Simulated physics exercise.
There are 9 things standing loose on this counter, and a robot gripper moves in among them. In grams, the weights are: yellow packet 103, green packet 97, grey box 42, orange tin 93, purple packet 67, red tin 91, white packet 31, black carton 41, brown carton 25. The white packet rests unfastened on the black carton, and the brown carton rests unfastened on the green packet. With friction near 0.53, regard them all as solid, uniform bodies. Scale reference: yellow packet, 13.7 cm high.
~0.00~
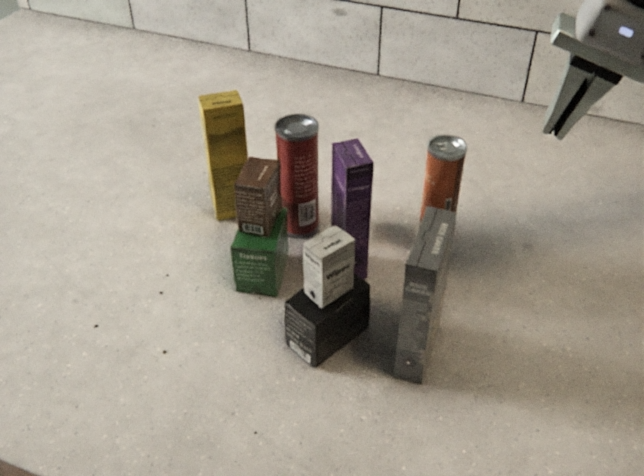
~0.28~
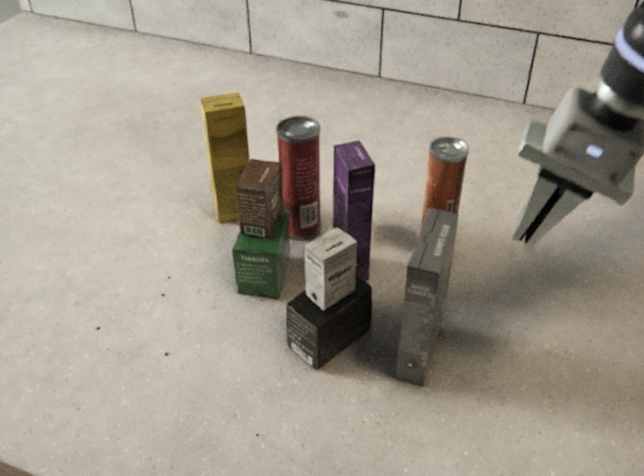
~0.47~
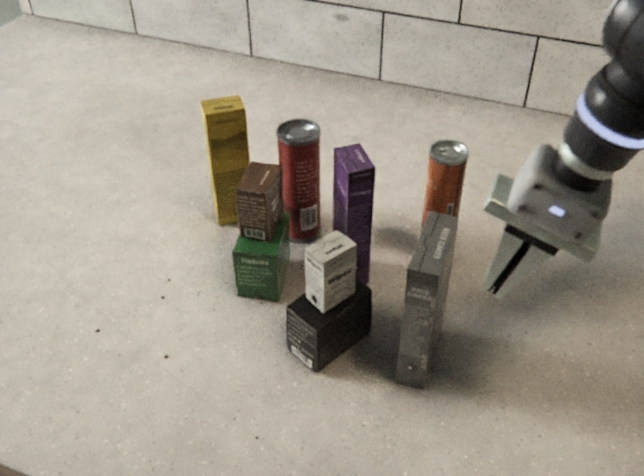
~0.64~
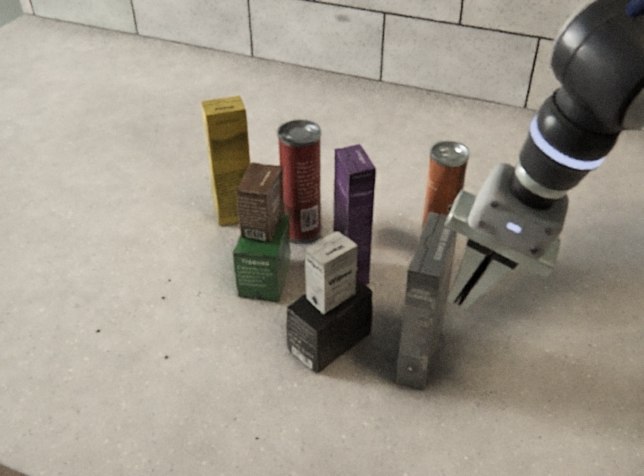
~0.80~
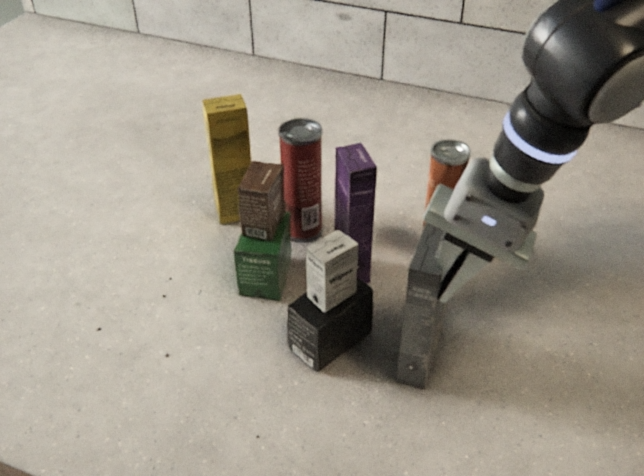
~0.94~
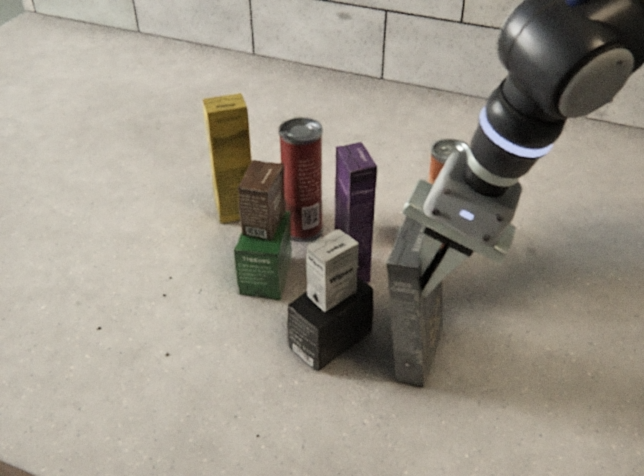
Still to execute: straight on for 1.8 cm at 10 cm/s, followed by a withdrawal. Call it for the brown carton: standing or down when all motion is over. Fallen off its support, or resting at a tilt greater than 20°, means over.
Standing.
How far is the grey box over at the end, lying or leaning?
It settles near 20° away from upright.
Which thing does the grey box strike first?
The white packet.
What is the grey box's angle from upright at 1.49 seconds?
At that moment it is near 20° away from upright.
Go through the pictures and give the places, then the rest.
Fingers at (566, 93); grey box (424, 298) upright; brown carton (259, 197), in the first frame.
Fingers at (537, 201); grey box (426, 300) upright; yellow packet (229, 160), green packet (263, 252), in the second frame.
Fingers at (506, 253); grey box (426, 303) upright; orange tin (441, 208), purple packet (352, 219), in the third frame.
Fingers at (470, 266); grey box (427, 304) upright; red tin (301, 184), white packet (331, 273), in the fourth frame.
Fingers at (448, 259); grey box (427, 303) upright; black carton (331, 319), in the fifth frame.
Fingers at (429, 254); grey box (417, 299) leaning 7°; brown carton (263, 200), in the sixth frame.
After 1.19 s, white packet and grey box touch at 1.16 s; leaning grey box 22°.
After 1.49 s, leaning grey box 22°.
After 1.94 s, leaning grey box 22°.
At rest, past 20° or fallen, grey box. Standing, orange tin, purple packet, green packet, black carton, red tin, yellow packet, brown carton and white packet.
